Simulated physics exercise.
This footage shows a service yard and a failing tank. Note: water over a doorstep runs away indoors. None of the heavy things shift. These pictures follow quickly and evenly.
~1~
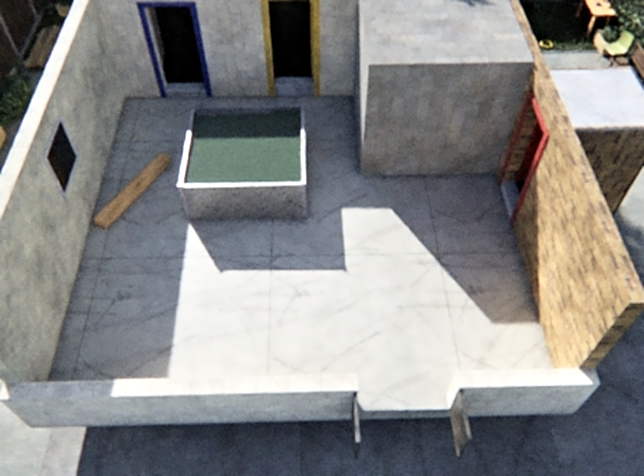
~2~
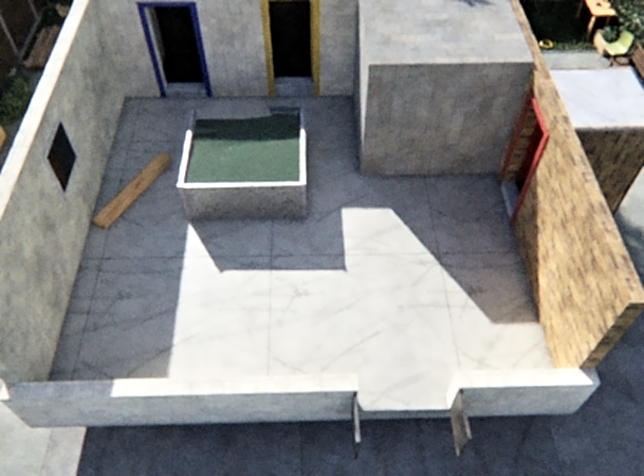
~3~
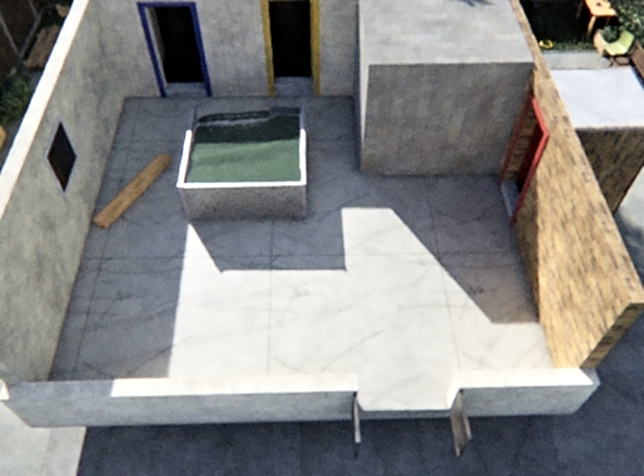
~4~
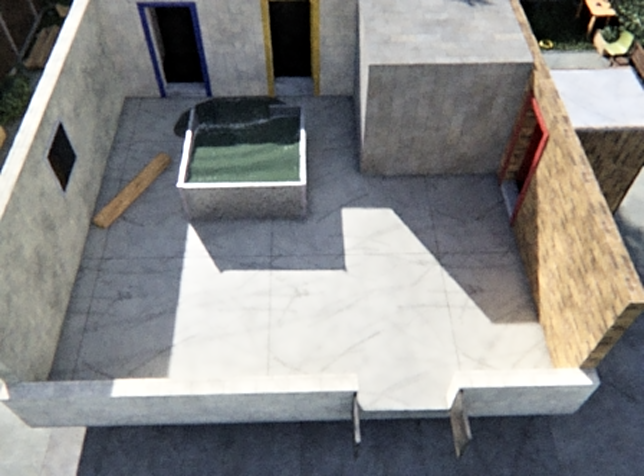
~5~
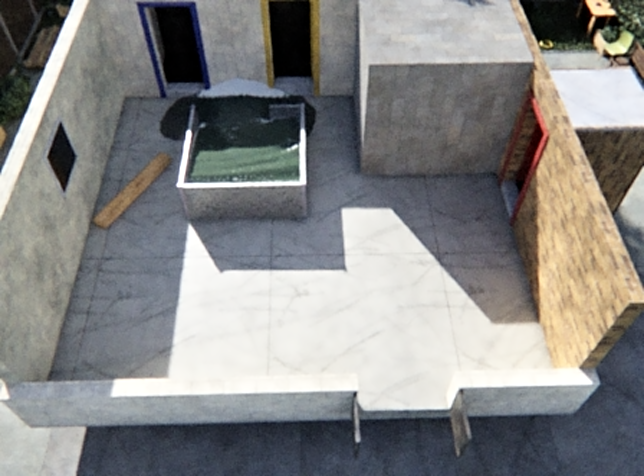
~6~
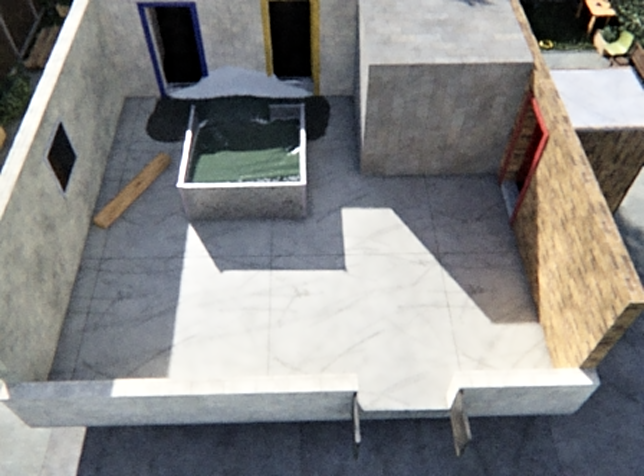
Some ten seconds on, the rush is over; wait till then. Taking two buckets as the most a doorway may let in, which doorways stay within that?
The red door stays within it, the blue door goes over it, the yellow door stays within it.
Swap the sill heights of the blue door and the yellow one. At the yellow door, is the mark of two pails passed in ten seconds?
Yellow door exceeds the limit.
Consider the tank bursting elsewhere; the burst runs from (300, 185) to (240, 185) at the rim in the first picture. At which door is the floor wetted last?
The one in yellow, I think.
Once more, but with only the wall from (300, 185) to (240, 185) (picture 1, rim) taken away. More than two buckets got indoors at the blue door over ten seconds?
Well, the blue door simply comes up short.
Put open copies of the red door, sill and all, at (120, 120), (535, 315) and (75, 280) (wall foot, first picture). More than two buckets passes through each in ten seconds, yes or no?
Lab note, doors in listed order: Over the limit, under the limit, under the limit.
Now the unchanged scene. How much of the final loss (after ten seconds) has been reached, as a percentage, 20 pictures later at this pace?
Roughly 30 per cent.
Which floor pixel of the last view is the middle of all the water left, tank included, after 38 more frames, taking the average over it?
Close to pixel (235, 197).
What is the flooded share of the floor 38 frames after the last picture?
About 80 per cent.
A moment on, water covers 15 % of the floor; the red door not reached, the blue door over two buckets in, the yellow door under two buckets in.
Next, water covers 25 % of the floor; the red door not reached, the blue door far over two buckets in, the yellow door under two buckets in.
Then, water covers 50 % of the floor; the red door not reached, the blue door far over two buckets in, the yellow door under two buckets in.
Later, water covers 80 % of the floor; the red door not reached, the blue door far over two buckets in, the yellow door under two buckets in.
In the end, water covers 90 % of the floor; the red door wet at the sill, nothing in, the blue door far over two buckets in, the yellow door under two buckets in.
